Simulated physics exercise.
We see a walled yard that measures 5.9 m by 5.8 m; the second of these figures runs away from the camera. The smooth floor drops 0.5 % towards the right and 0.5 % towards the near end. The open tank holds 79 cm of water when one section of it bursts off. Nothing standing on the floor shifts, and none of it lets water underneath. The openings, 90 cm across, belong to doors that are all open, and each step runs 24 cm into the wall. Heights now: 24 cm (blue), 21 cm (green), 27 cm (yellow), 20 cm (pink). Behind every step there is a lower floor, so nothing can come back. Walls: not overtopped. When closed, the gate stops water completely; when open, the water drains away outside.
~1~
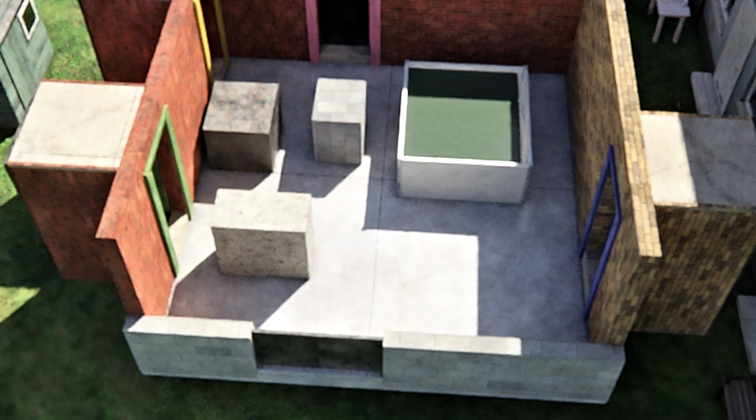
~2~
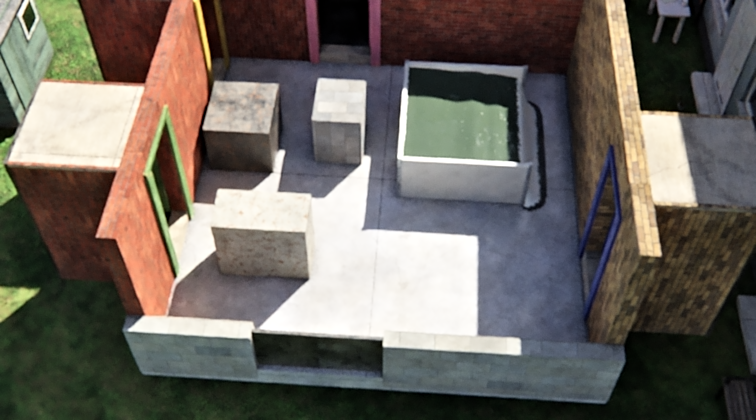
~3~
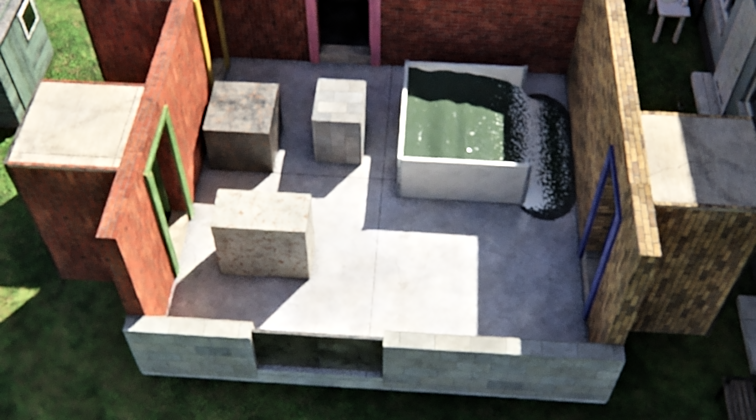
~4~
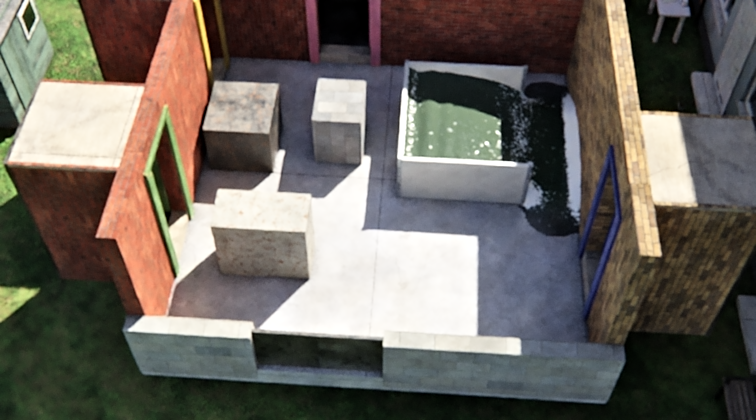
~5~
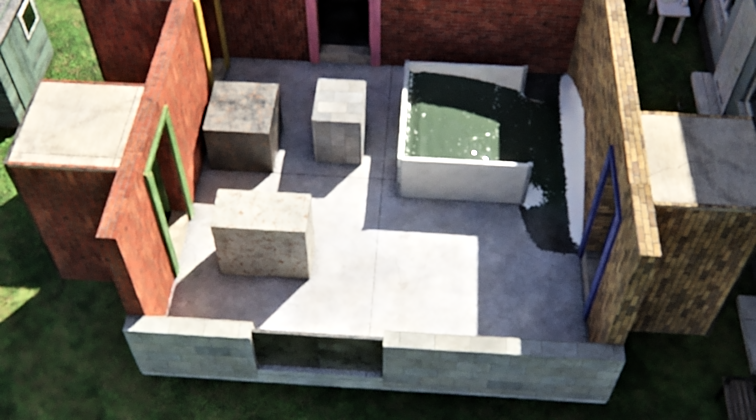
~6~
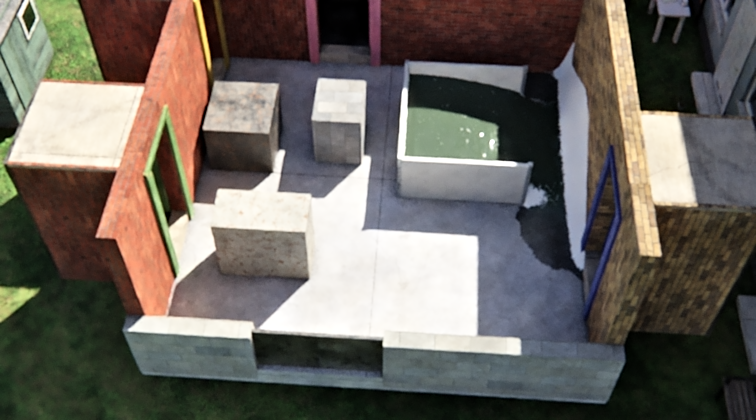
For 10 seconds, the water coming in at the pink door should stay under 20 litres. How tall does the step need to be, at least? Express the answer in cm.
Close to 8 cm is just enough.
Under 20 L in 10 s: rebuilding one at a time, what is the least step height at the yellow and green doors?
Roughly 22 cm at yellow and 10.5 cm at green.
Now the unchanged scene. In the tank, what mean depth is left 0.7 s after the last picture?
The average depth is some 35 cm.
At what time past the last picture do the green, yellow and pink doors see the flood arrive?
Green = 3.2 s, yellow = 2.0 s, pink = 1.2 s.
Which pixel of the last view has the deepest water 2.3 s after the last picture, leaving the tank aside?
Around (230, 58).
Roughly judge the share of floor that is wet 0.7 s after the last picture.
25 %.
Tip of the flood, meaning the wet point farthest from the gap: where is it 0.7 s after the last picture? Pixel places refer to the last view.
Somewhere near the pixel (582, 375).
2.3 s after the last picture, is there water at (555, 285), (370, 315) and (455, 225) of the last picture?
So the three spots come out swamped, swamped, spared, in that order.
Then, 0.7 s after the last picture water covers 25 % of the floor, deepest (65 cm) near (560, 83); it has not reached the pink door.
Then, 2.3 s after the last picture water covers 60 % of the floor, deepest (42 cm) near (230, 58); 13 cm at the pink door, 0 litres in over its 20 cm step.
Then, 9.3 s after the last picture water covers 95 % of the floor, deepest (16 cm) near (581, 363); 7 cm at the pink door, 0 litres in over its 20 cm step.
At the pink door as built, the water peaked near 14 cm, 2.5 s after the last picture.
With a step of 6.5 cm, 35 litres would have come in within the 10 s; with 10 cm, 9 litres. So under 20 litres takes about 8 cm.
